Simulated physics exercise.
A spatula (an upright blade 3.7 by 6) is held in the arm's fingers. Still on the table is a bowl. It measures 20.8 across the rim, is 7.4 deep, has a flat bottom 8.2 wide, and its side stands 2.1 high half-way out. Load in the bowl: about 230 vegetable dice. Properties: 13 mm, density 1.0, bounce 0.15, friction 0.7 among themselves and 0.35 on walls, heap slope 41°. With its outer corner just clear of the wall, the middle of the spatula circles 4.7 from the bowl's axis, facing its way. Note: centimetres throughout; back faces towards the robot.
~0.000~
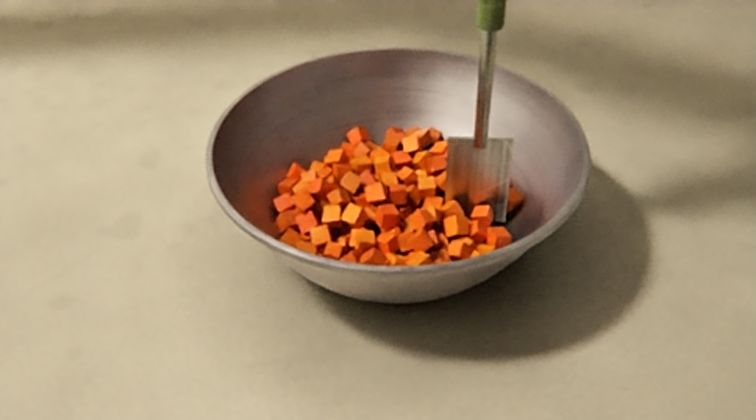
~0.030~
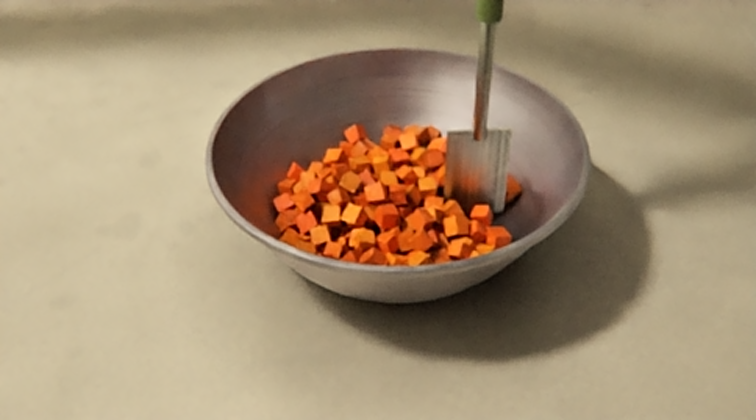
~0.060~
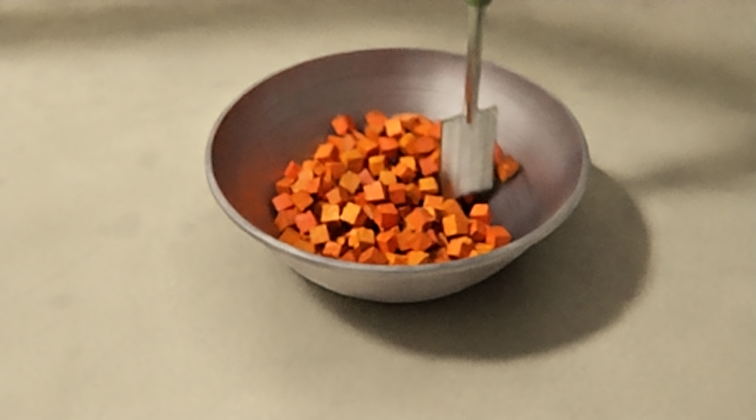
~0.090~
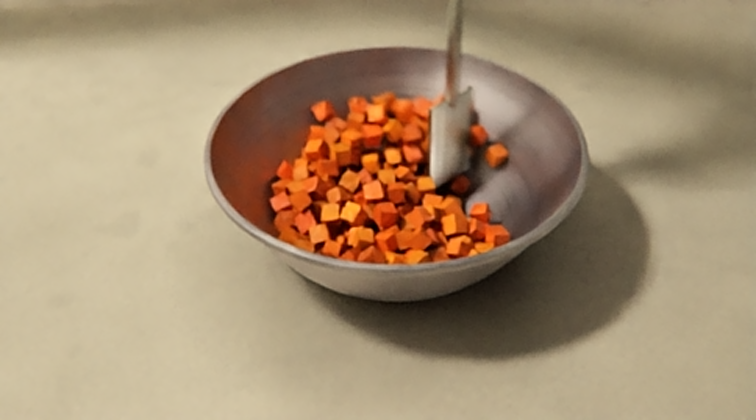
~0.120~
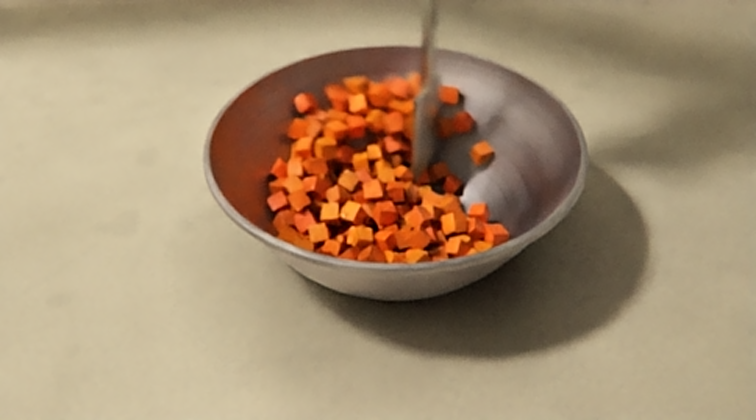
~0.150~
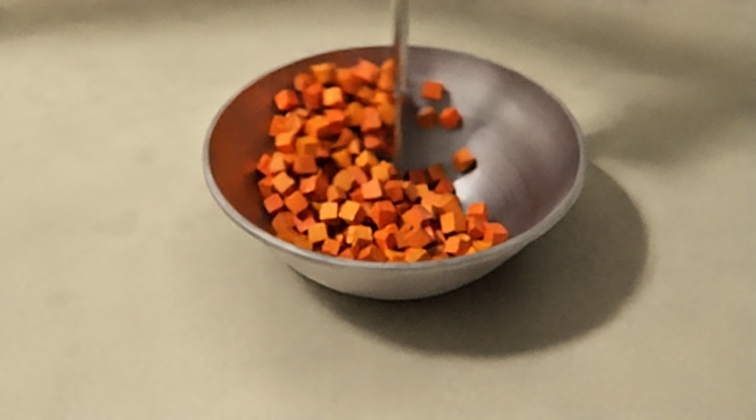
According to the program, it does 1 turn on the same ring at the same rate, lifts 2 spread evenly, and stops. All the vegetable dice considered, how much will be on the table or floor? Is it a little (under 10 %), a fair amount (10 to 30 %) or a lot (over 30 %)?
A little, under 10 %.
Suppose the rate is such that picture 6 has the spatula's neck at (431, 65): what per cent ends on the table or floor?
Around 0 in a hundred.
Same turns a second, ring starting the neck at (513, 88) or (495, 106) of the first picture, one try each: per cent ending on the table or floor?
I'd guess some 0 and 5 percent.
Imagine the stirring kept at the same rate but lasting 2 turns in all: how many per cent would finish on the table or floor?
It would be around 10 percent.
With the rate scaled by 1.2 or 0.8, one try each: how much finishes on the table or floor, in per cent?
I'd expect about 5 per cent, then about 5 per cent.
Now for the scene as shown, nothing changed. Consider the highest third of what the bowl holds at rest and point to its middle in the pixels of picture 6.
The centre is near pixel (443, 183).
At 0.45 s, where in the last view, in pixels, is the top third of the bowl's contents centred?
About (436, 229).
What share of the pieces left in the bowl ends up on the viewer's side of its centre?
I'd say around 50 per cent.
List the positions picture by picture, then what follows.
Spatula neck at (483, 116), 0° round; upper third of the load around (396, 193), from x 285 to 510, top at y 135; 226 in the bowl, in the first picture.
Spatula neck at (481, 108), 8° round; upper third of the load around (393, 188), from x 285 to 510, top at y 135, in the second picture.
Spatula neck at (472, 91), 27° round; upper third of the load around (386, 173), from x 285 to 505, top at y 120, in the third picture.
Spatula neck at (453, 75), 48° round; upper third of the load around (386, 151), from x 285 to 495, top at y 105, in the fourth picture.
Spatula neck at (428, 64), 68° round; upper third of the load around (372, 131), from x 280 to 495, top at y 85, in the fifth picture.
Spatula neck at (400, 58), 89° round; upper third of the load around (346, 127), from x 270 to 495, top at y 70; 226 in the bowl, in the sixth picture.
By 0.30 s, 192° round, highest piece 9 above the table; 223 in the bowl, 3 in flight or on the tool.
By 0.45 s, 295° round, highest piece 8 above the table; 218 in the bowl, 7 on the table or floor, 1 in flight or on the tool.
By 0.73 s, 0° round, highest piece 8 above the table; 218 in the bowl, 8 on the table or floor.
By 1.43 s, 0° round, highest piece 8 above the table; 218 in the bowl, 8 on the table or floor.
Final count, 218 in the bowl, 8 on the table or floor. That is 4 % on the table or floor.
